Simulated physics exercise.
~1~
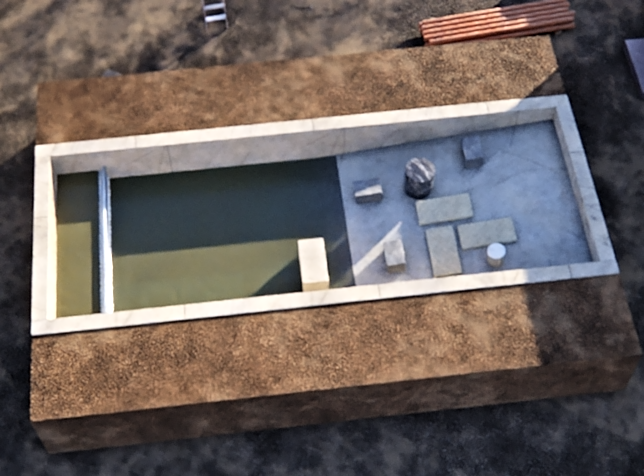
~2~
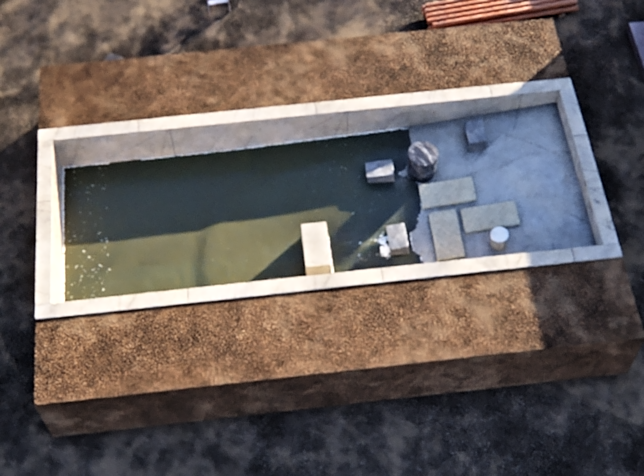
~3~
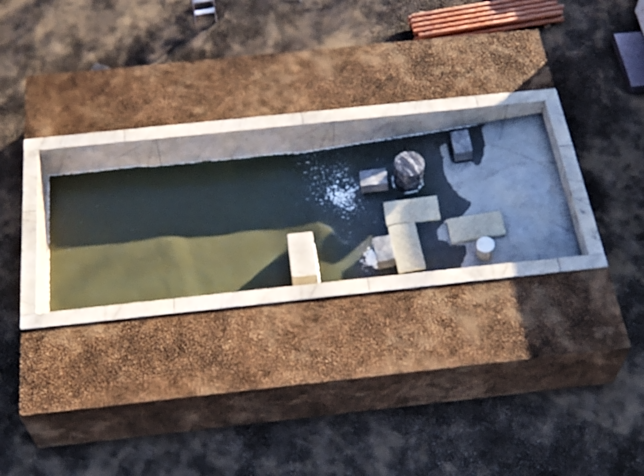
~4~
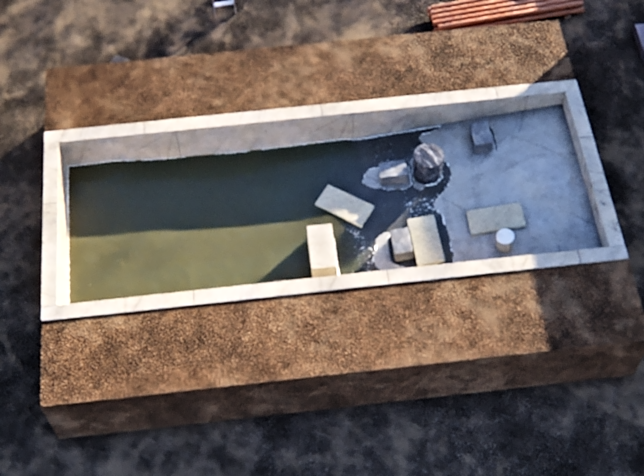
On a boat ramp seen from above, a board holding back greenish water at the left vanished and the water surged right among the slabs and blocks, then drew partly back, leaving one pale slab lying askew to the left of its old place.
